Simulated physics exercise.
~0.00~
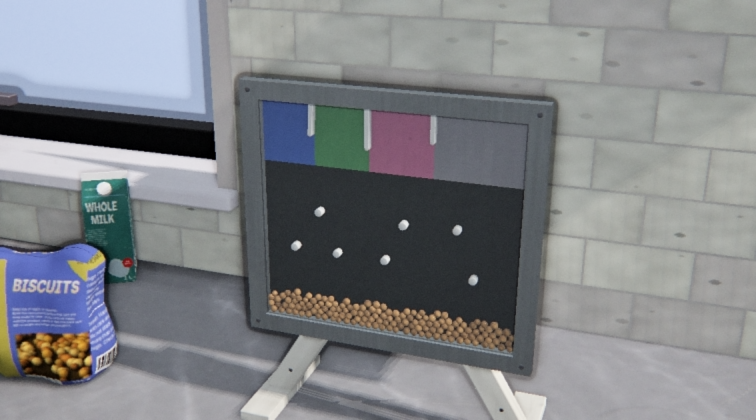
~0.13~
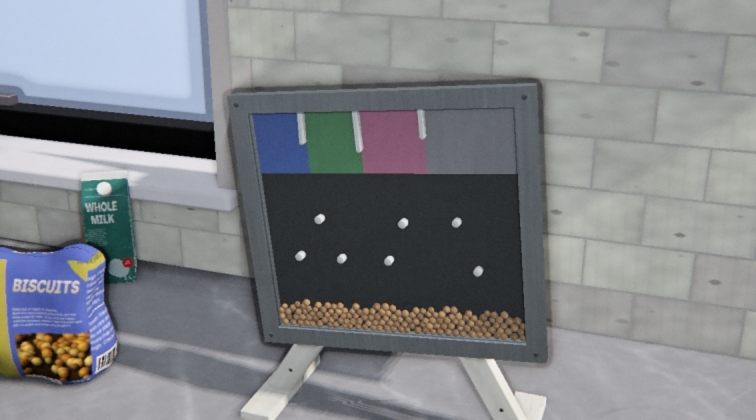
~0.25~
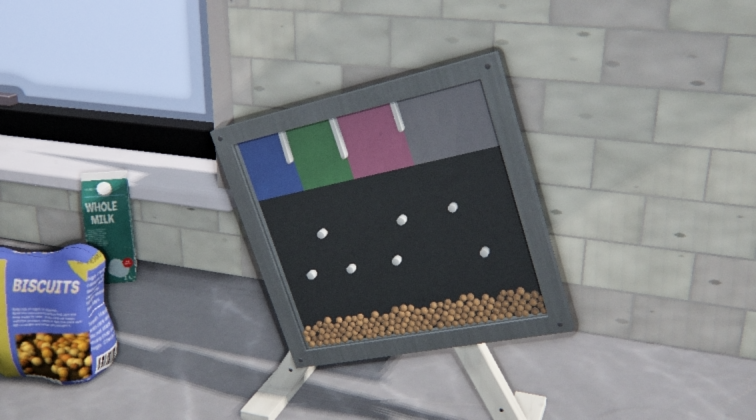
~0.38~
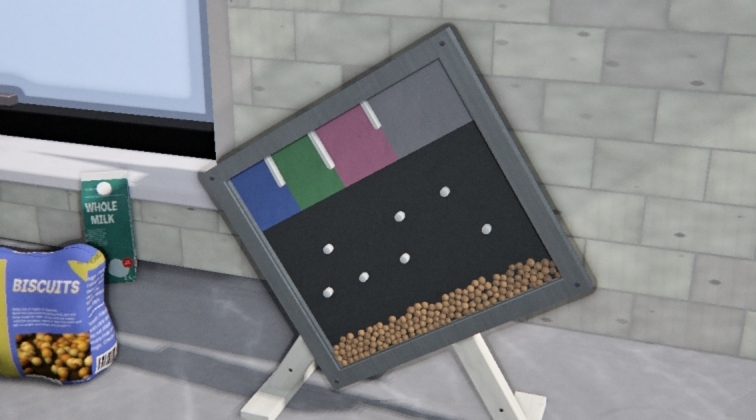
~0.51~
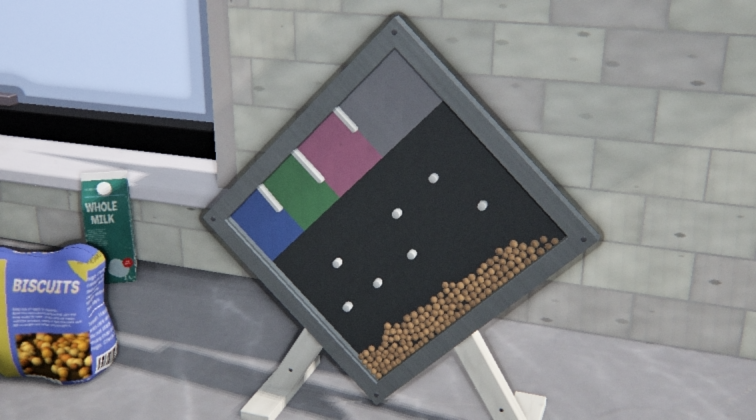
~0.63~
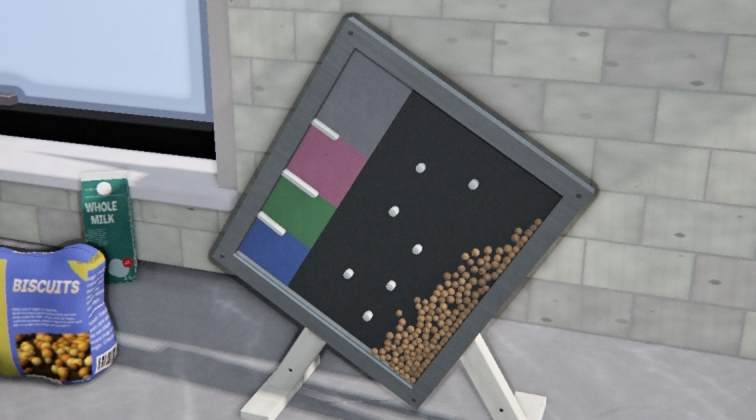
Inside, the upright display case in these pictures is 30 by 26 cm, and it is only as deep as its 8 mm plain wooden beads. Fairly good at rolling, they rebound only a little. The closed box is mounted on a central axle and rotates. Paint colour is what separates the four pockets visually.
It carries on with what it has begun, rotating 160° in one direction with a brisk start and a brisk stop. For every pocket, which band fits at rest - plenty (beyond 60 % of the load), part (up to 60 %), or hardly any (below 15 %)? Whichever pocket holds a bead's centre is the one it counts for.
Pink pocket - hardly any, blue pocket - part, green pocket - part, grey pocket - hardly any.
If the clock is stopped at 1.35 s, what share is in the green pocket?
Share: About 0 percent.
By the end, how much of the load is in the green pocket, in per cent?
Some 30 per cent.
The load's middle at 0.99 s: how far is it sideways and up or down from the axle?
9 cm right, 10 cm below.
After 0.99 s, it stands 97° anticlockwise; the beads' middle is 9 cm right of and 10 cm below the centre; nothing in the marked areas.
After 1.35 s, it stands 134° anticlockwise; the beads' middle is 11 cm right of and 6 cm below the centre; blue 20 %.
After 1.66 s, it stands 160° anticlockwise; the beads' middle is 10 cm right of and 9 cm below the centre; blue 45 %, green 5 %.
Settled by 2.4 s, it stands 160° anticlockwise; pink 0 %, blue 45 %, green 30 %, grey 0 %, elsewhere 20 %.
